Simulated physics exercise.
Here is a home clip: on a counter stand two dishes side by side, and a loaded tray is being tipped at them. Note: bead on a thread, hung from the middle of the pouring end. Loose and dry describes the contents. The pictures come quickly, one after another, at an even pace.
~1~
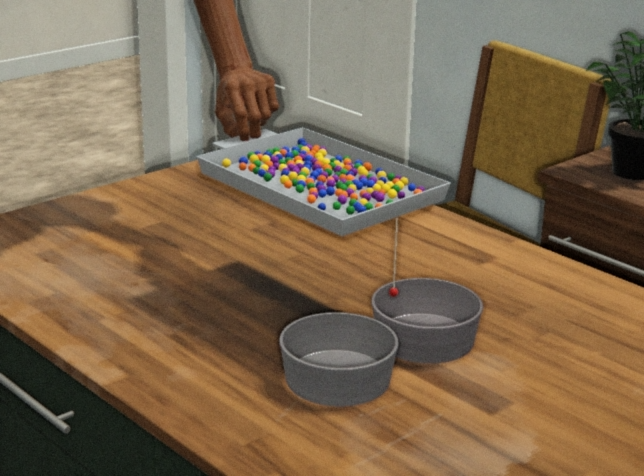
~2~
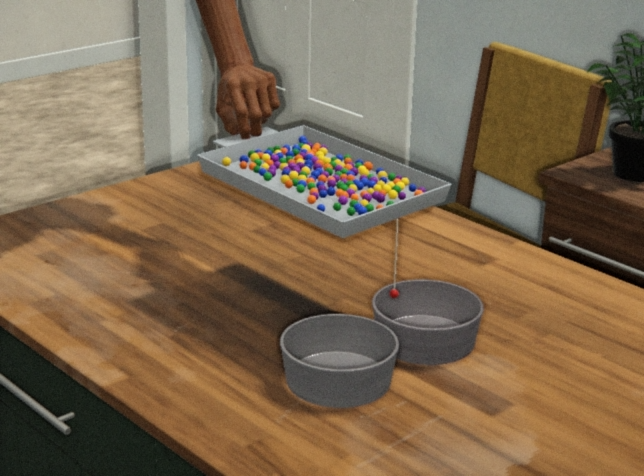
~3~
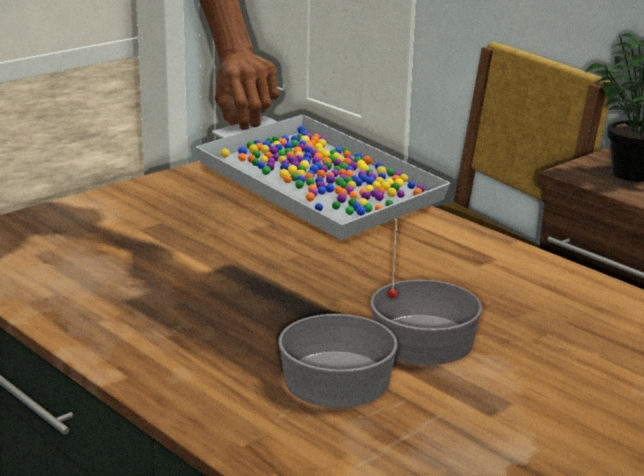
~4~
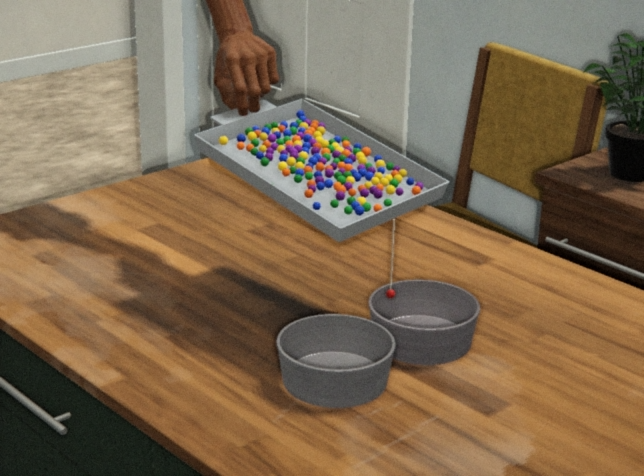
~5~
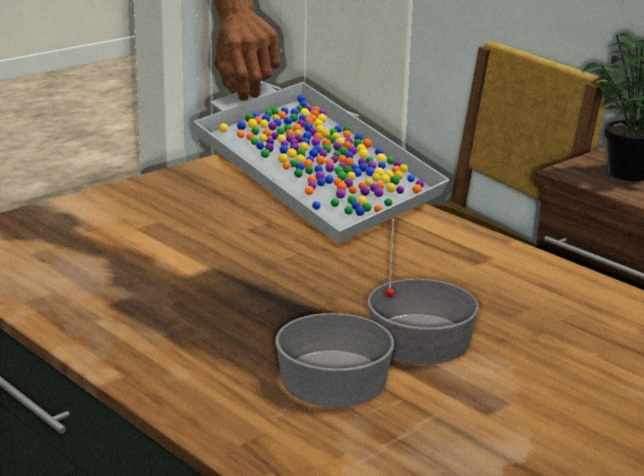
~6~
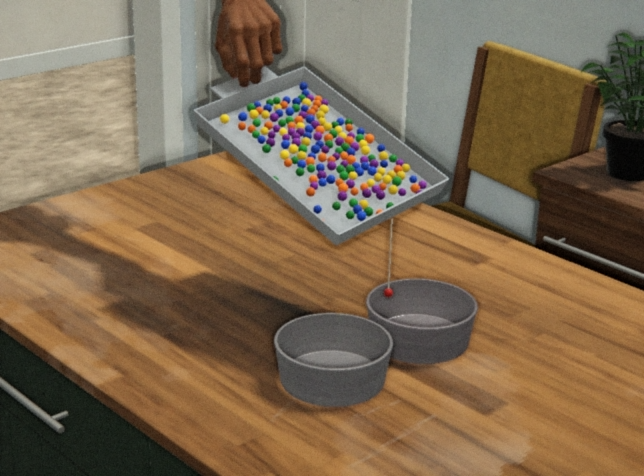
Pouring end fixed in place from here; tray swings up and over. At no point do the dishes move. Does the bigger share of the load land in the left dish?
Yes.
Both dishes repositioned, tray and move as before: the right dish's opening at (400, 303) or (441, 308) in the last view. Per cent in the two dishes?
The first yields 70 per cent and the second 90 per cent.
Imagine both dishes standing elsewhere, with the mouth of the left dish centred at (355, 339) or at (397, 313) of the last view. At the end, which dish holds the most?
Result for the first try: The dish on the left side; for the second: The dish on the left side.
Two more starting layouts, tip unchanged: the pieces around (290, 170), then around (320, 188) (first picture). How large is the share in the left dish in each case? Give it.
Roughly 90 per cent, then 80 per cent.
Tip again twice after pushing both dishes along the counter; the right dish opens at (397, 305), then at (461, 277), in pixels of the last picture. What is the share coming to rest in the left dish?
First try: Roughly 60 per cent; second try: Roughly 40 per cent.
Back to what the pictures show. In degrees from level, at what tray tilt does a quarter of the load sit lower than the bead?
Angle: Close to 80°.
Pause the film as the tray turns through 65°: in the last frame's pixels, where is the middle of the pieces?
I'd put the middle close to (359, 220).
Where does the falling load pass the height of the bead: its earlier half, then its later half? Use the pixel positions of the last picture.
Around (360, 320) first; around (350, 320) second.
Shortly afterwards, tray tipped steeply; the bulk on the tray; a little in the left dish; only a few in the right dish; only a few outside both; a little in the air.
Next, tray tipped past a quarter turn; a little on the tray; near two thirds in the left dish; only a few in the right dish; a little outside both; a little in the air.
Some moments later, tray tipped past a quarter turn; the bulk in the left dish; only a few in the right dish; a little outside both.
In the end, tray tipped past a quarter turn; the bulk in the left dish; only a few in the right dish; a little outside both.
